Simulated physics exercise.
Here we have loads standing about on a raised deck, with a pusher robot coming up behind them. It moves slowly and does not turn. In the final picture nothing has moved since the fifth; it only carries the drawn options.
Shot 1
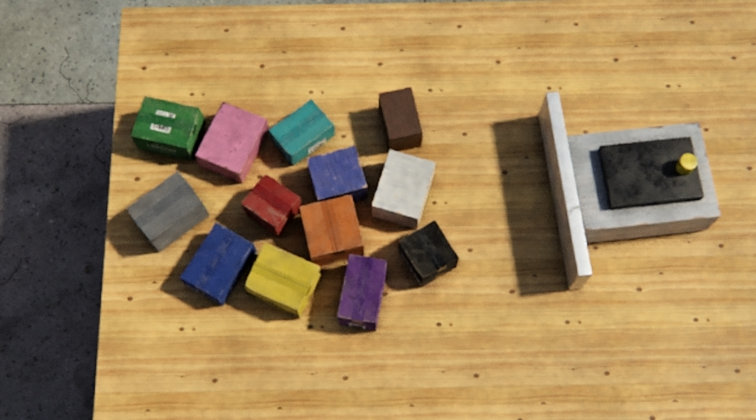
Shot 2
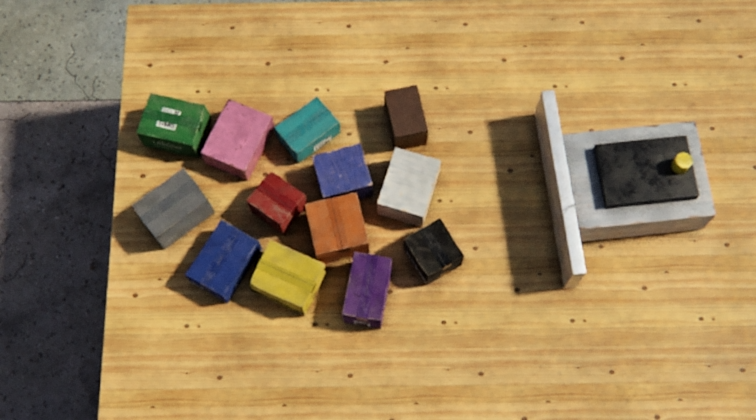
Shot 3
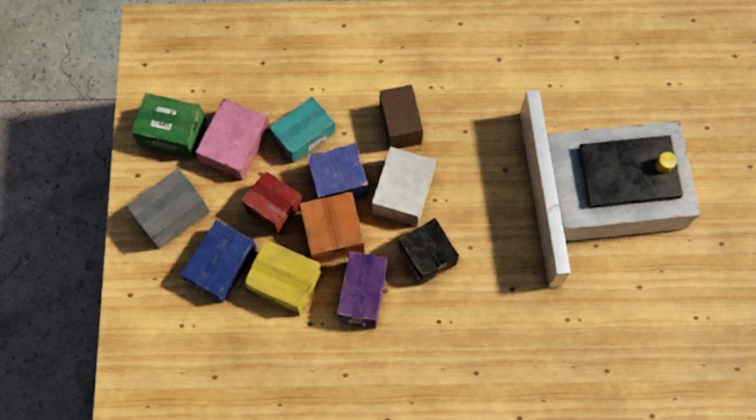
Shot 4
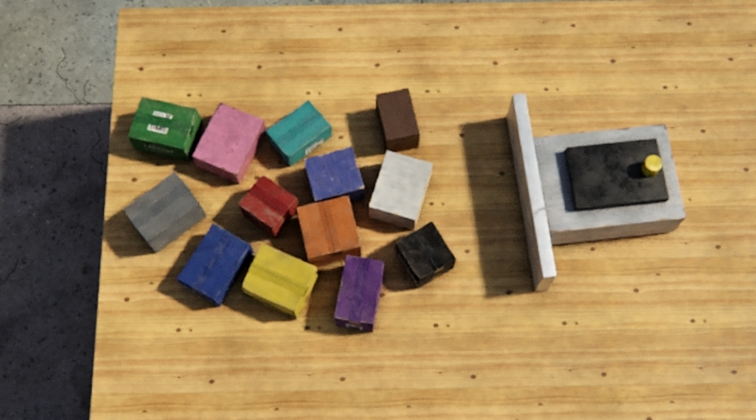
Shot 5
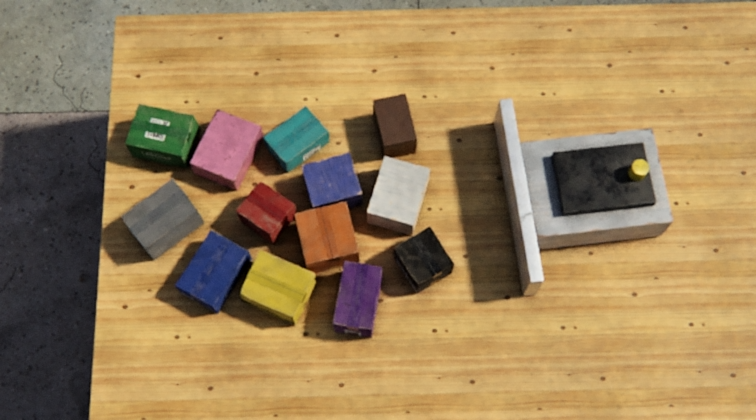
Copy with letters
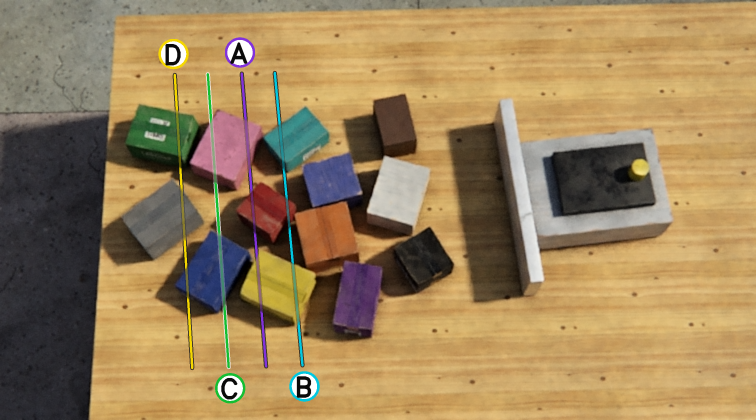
On a wooden deck, a pale pusher robot sliding slowly left toward a cluster of coloured boxes that stay in place.
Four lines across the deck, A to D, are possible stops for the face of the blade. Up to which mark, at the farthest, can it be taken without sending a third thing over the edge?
It should halt at A.
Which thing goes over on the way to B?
The green parcel goes over.
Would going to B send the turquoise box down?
No.
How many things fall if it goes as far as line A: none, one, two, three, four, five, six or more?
By then, two.
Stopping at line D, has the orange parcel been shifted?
Yes.
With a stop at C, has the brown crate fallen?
No.
On the marked copy, A at (253, 213); B at (288, 212); C at (218, 214); D at (183, 215).
Taking A. A third of the way, robot (499, 181); brown crate (388, 127); black box (402, 259).
Two thirds of the way, robot (402, 183); green parcel (138, 135); grey parcel (147, 222).
When it is over, robot (330, 185); grey parcel over the edge; green parcel over the edge; two fallen.
As for the rest, B is within the limit but short; C drops four; D drops five.
